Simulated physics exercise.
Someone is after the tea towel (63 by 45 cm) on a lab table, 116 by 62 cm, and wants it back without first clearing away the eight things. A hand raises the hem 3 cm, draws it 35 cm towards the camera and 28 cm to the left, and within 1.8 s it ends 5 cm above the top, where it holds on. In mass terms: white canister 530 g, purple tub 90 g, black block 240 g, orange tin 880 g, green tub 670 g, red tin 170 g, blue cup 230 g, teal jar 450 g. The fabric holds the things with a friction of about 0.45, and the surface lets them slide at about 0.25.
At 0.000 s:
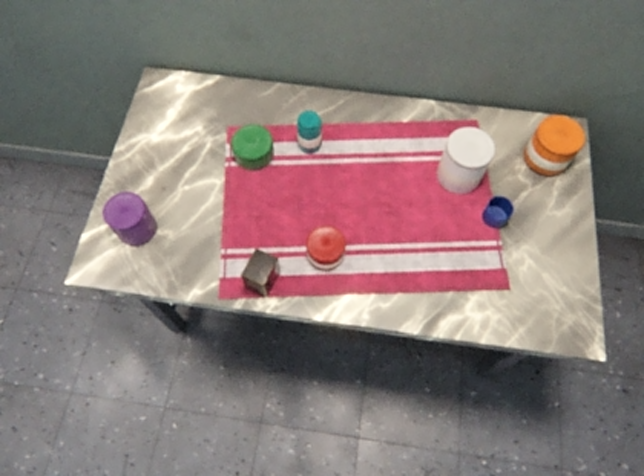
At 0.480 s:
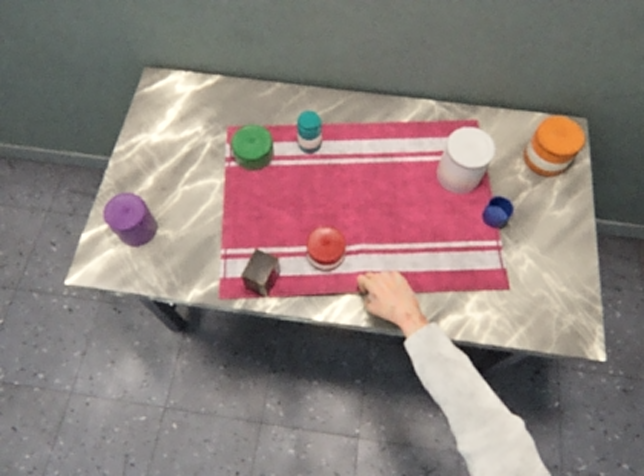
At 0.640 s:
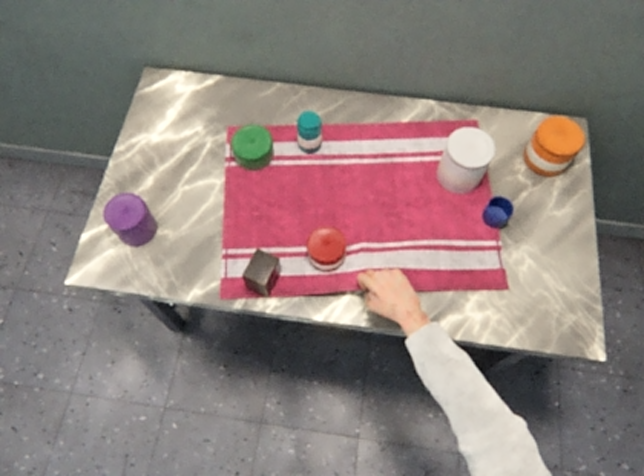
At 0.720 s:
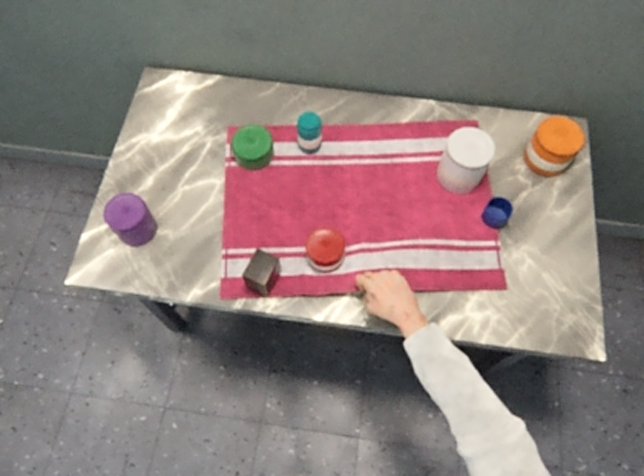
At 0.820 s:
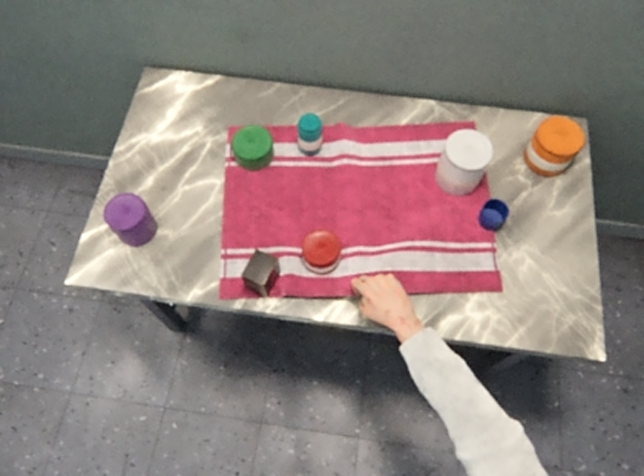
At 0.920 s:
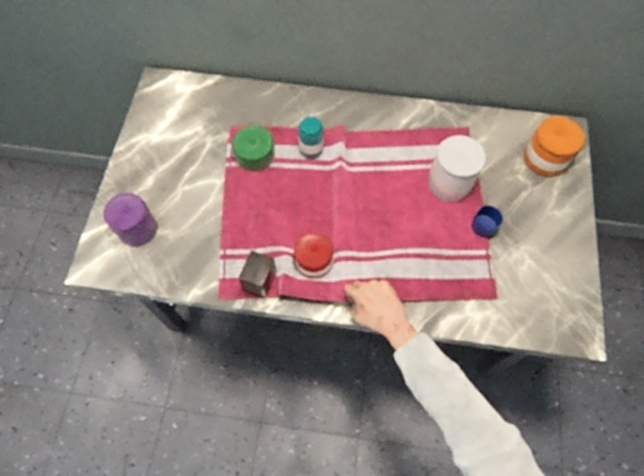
On a table, a hand grips the pink towel's near edge and drags it slightly left.
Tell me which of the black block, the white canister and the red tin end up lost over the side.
I'd bet the black block leaves the surface; I'd bet the white canister leaves the surface; I'd bet the red tin leaves the surface.
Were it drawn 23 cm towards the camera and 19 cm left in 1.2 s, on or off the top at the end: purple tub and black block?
So the purple tub does not fall, and the black block comes down.
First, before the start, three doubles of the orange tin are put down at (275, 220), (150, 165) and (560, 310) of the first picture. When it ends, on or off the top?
Taking them one by one: Is lost, then is left on top, then is left on top.
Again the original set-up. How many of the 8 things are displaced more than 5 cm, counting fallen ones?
It adds up to 6.
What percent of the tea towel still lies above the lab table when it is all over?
I'd say close to 0 per cent of it.
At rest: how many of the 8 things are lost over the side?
The count is 6.
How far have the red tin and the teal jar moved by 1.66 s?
Red tin 25 cm, teal jar 25 cm.
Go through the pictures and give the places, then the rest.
The first picture shows black block (259, 266); white canister (471, 146); red tin (326, 243); tea towel corners (219, 299) (477, 120) (510, 289).
The second picture shows tea towel corners (219, 299) (477, 120); grip (366, 292).
The third picture shows tea towel corners (220, 299) (477, 120); grip (366, 290).
The fourth picture shows tea towel corners (220, 299) (477, 120); grip (364, 291).
The fifth picture shows red tin (321, 246); white canister (470, 149); blue cup (496, 210); tea towel corners (219, 299) (474, 122); grip (360, 295).
The sixth picture shows black block (256, 268); white canister (462, 155); red tin (314, 250); tea towel corners (218, 299) (468, 127) (498, 299); grip (354, 301).
At 1.3 s, 95 % of the tea towel is still over the top; white canister 14 cm off its start, red tin 11 cm off its start, black block 8 cm off its start.
At 1.7 s, 70 % of the tea towel is still over the top; white canister 29 cm off its start, black block over the edge, red tin 24 cm off its start.
At 2.0 s, 45 % of the tea towel is still over the top; white canister 43 cm off its start at (358, 297), black block over the edge, red tin 35 cm off its start at (203, 367).
At 2.4 s, 25 % of the tea towel is still over the top; white canister over the edge, red tin over the edge, black block over the edge.
At 4.0 s, 0 % of the tea towel is still over the top; white canister over the edge, red tin over the edge, black block over the edge, teal jar over the edge.
